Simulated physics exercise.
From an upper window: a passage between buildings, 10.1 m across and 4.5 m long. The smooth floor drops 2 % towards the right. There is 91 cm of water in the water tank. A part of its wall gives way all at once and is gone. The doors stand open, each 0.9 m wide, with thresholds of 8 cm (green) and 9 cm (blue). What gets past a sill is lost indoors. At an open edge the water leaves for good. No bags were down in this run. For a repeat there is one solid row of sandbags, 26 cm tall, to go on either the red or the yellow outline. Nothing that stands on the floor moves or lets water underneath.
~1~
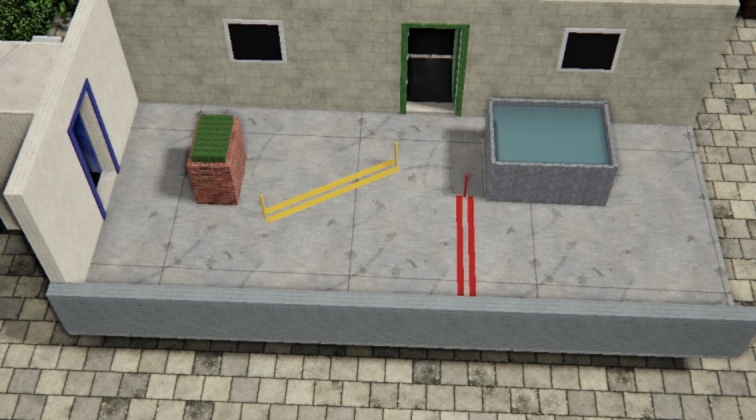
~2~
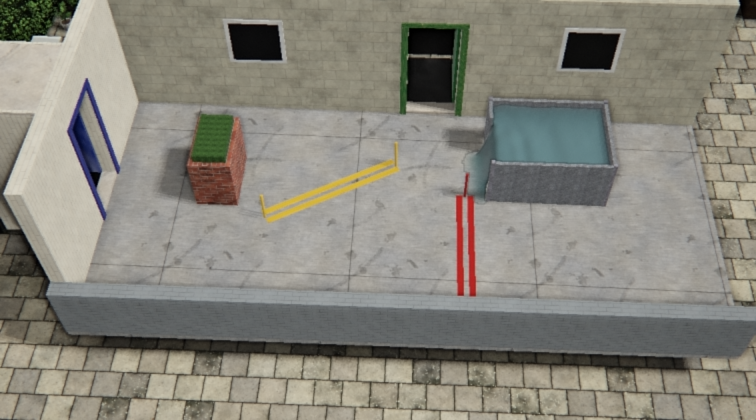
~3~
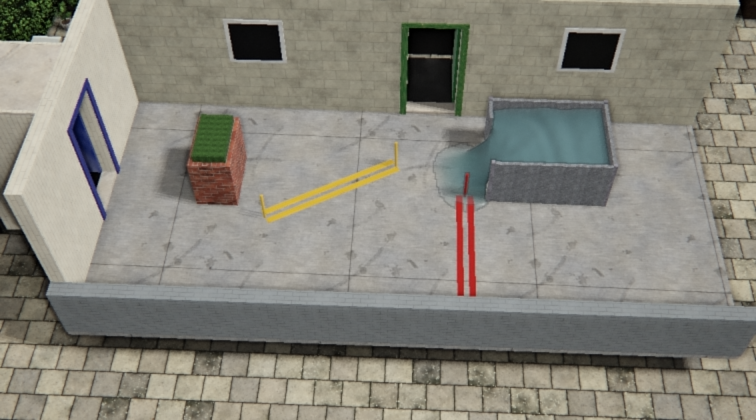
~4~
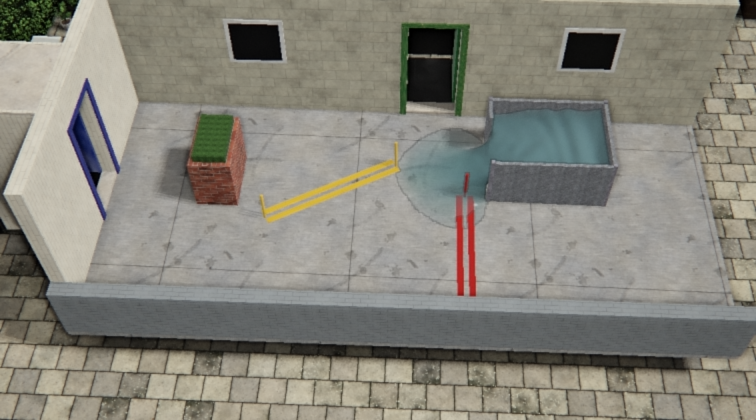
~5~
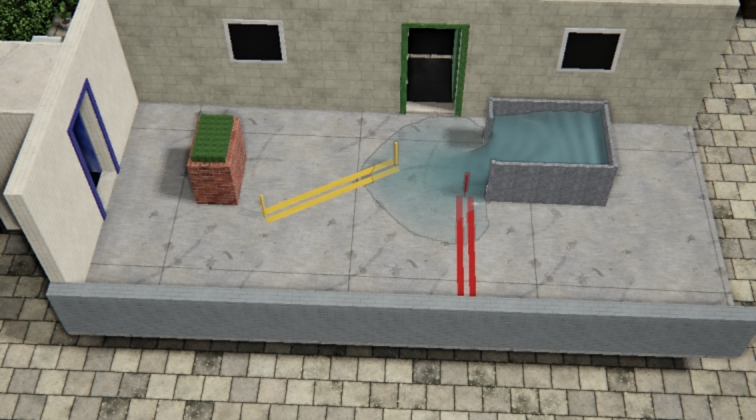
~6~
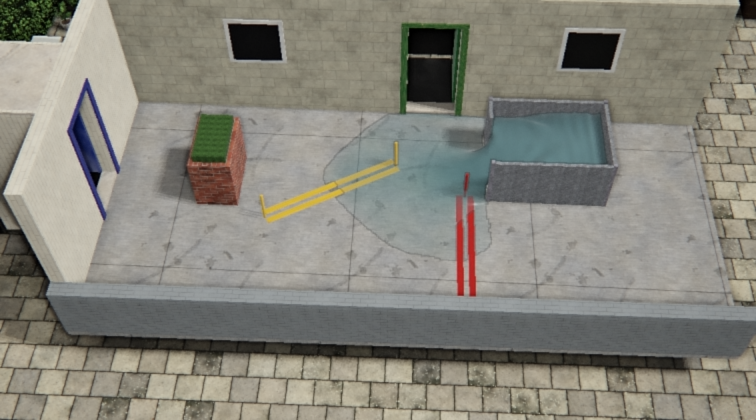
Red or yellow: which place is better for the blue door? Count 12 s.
Lay them on the red one.
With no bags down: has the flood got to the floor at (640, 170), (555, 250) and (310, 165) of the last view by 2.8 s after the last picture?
In that order: Not reached, not reached, flooded.
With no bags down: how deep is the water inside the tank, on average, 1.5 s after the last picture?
About 38 cm.
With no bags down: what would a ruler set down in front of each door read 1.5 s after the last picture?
Depths in cm: Green 5, blue 0.
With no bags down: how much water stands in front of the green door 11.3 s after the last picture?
Roughly 7.5 cm deep.
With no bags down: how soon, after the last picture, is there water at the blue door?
Arrival: Blue 2.4 s.
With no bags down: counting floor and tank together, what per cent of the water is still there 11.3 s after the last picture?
Roughly 82 in a hundred.
Then, 0.7 s after the last picture water covers 40 % of the floor and is deepest (40 cm) near (479, 181) in the run without bags; in at the blue door, 0 L with no bags, 0 L with the row on red, 0 L on yellow.
Then, 1.5 s after the last picture water covers 55 % of the floor and is deepest (26 cm) near (479, 181) in the run without bags; in at the blue door, 0 L with no bags, 0 L with the row on red, 0 L on yellow.
Then, 2.8 s after the last picture water covers 60 % of the floor and is deepest (28 cm) near (91, 305) in the run without bags; in at the blue door, 0 L with no bags, 0 L with the row on red, 1 L on yellow.
Then, 6.3 s after the last picture water covers 70 % of the floor and is deepest (13 cm) near (185, 200) in the run without bags; in at the blue door, 40 L with no bags, 7 L with the row on red, 56 L on yellow.
Then, 11.3 s after the last picture water covers 95 % of the floor and is deepest (12 cm) near (478, 150) in the run without bags; in at the blue door, 42 L with no bags, 8 L with the row on red, 61 L on yellow.
